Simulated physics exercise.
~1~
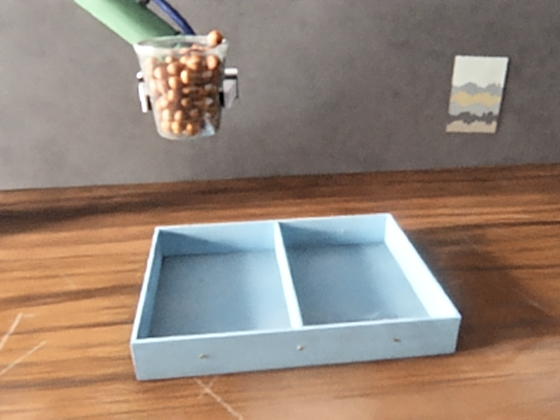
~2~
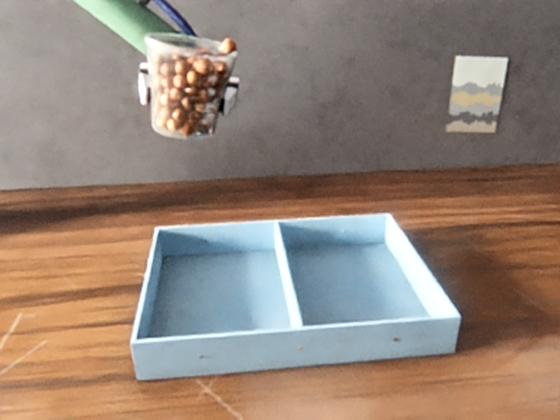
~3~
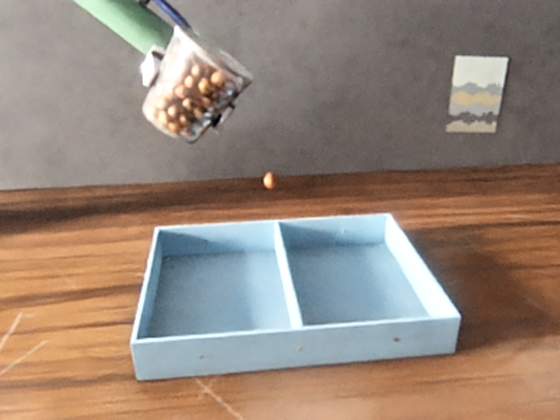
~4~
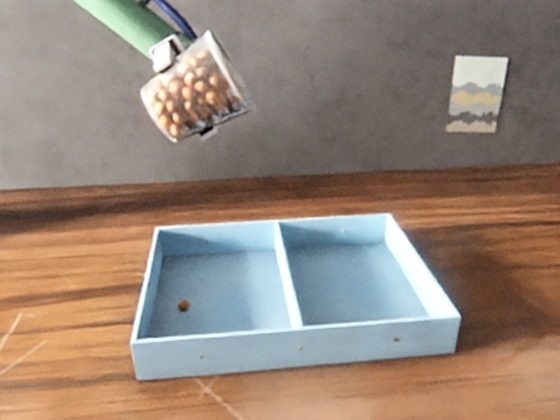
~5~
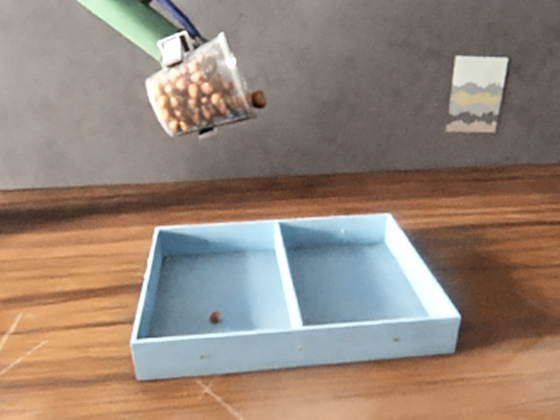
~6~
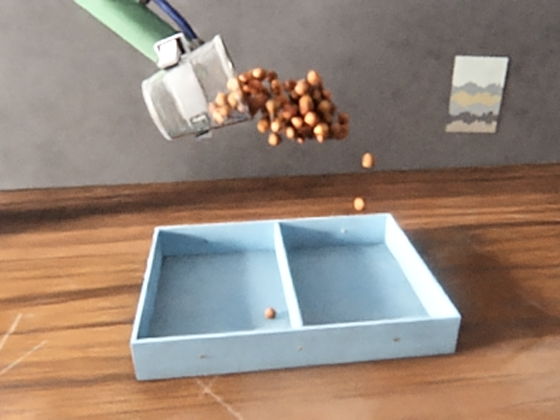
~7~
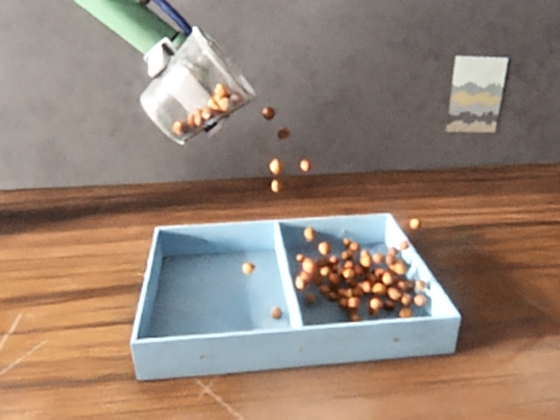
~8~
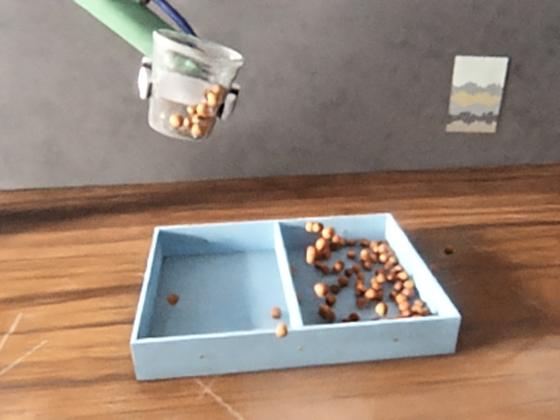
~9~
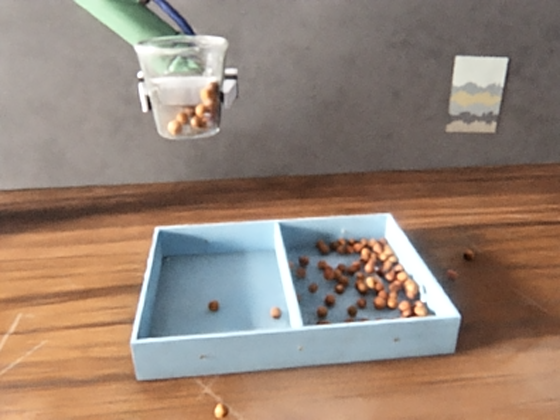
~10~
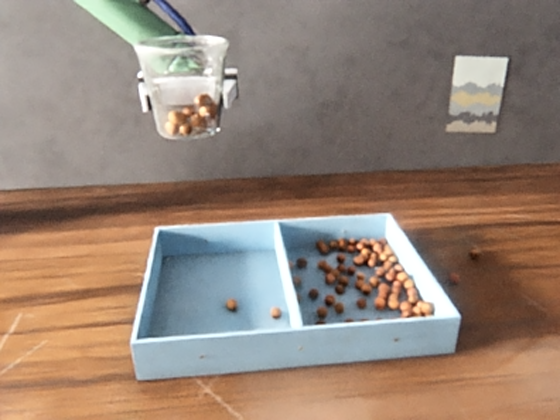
A robot arm tipped a clear tumbler full of hazelnuts over a light blue two-part tray, spilling most into the right-hand section while a few landed on the left or the table, then turned the tumbler upright with some nuts still inside.
